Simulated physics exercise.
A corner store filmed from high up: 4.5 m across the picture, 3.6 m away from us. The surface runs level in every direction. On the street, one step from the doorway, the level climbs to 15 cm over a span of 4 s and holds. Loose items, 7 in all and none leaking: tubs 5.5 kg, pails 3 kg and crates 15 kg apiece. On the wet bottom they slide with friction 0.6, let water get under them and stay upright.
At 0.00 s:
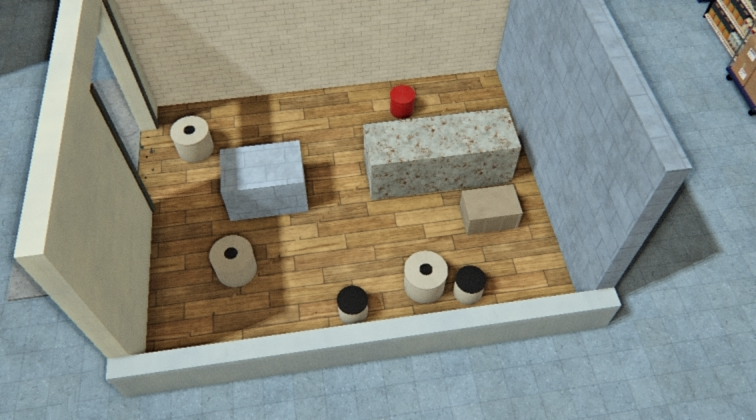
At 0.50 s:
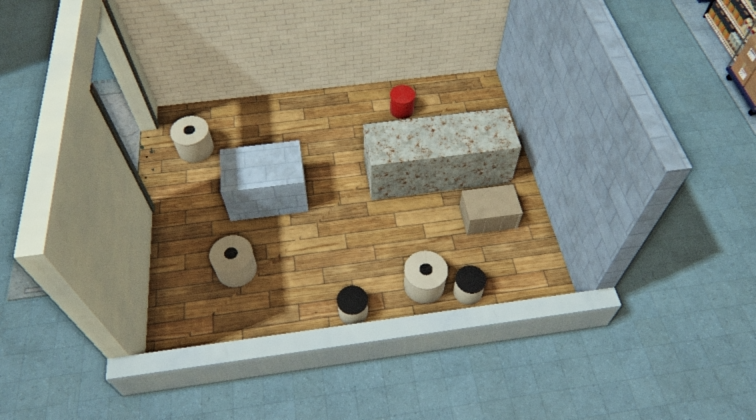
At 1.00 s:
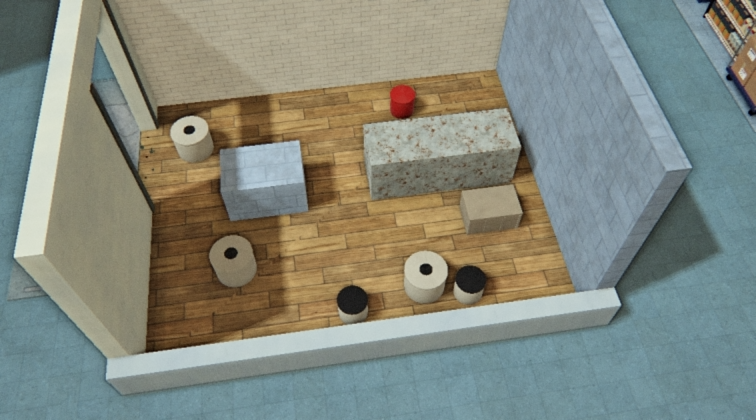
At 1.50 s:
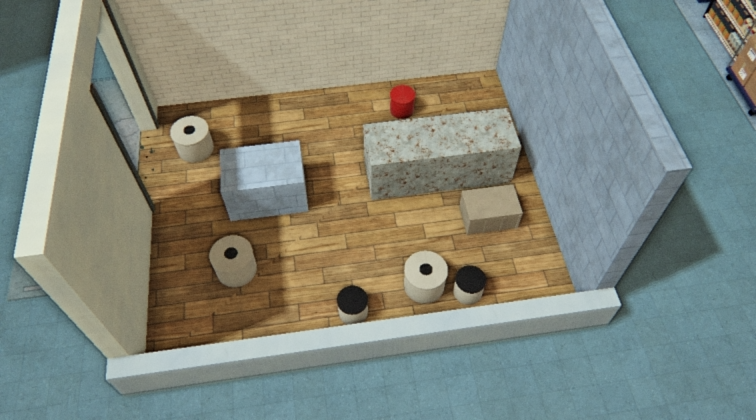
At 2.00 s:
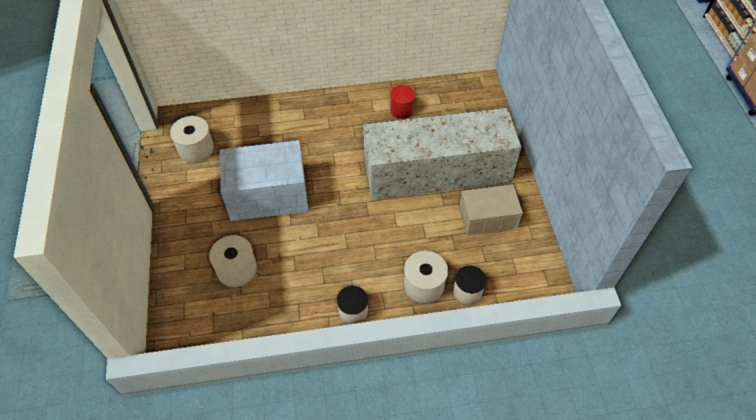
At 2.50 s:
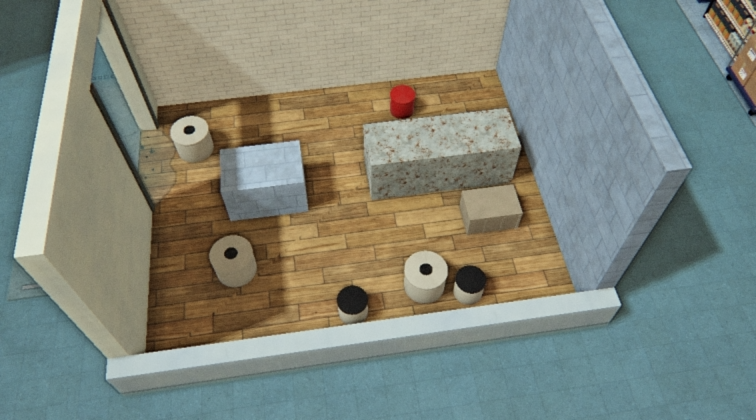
A small walled shop with a wooden floor, seen from above, held a speckled counter, blocks, pale round tubs and a red pail, and nothing inside moved while the ground outside turned bluer.
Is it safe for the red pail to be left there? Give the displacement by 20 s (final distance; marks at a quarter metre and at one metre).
It will be swept well away.
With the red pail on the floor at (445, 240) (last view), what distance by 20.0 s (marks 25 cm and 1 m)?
Well, it gets a small push.
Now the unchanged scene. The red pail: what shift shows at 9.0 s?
100 cm, give or take.
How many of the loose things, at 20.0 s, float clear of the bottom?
Then: 7.
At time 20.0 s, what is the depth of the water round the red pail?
Somewhere close to 13 cm.
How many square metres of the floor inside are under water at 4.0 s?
2.5 m2.
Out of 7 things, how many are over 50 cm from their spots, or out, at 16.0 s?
At that time I count 6.
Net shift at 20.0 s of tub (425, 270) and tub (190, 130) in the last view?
Shifts: 80 cm / 400 cm.
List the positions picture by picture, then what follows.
The first frame shows the red pail at (403, 94), on the bottom; water covers 0.0 m2; 0 of 7 have shifted.
The second frame shows the red pail at (403, 94), on the bottom; water covers 0.0 m2; 0 of 7 have shifted.
The third frame shows the red pail at (403, 94), on the bottom; water covers 0.0 m2; 0 of 7 have shifted.
The fourth frame shows the red pail at (403, 94), on the bottom; water covers 0.0 m2; 0 of 7 have shifted.
The fifth frame shows the red pail at (403, 94), on the bottom; 0.0 m2 under water; 0 of 7 have shifted.
The sixth frame shows the red pail at (403, 94), on the bottom; 0.2 m2 under water; 0 of 7 have shifted.
After 4.0 s the red pail is near (403, 94), 0.0 m from its start, aground; 0 afloat.
After 9.0 s the red pail is near (488, 94), 1.1 m from its start, afloat; 2 afloat.
After 16.0 s the red pail is near (513, 120), 1.4 m from its start, afloat; 6 afloat.
After 20.0 s the red pail is near (513, 118), 1.4 m from its start, afloat; 7 afloat.
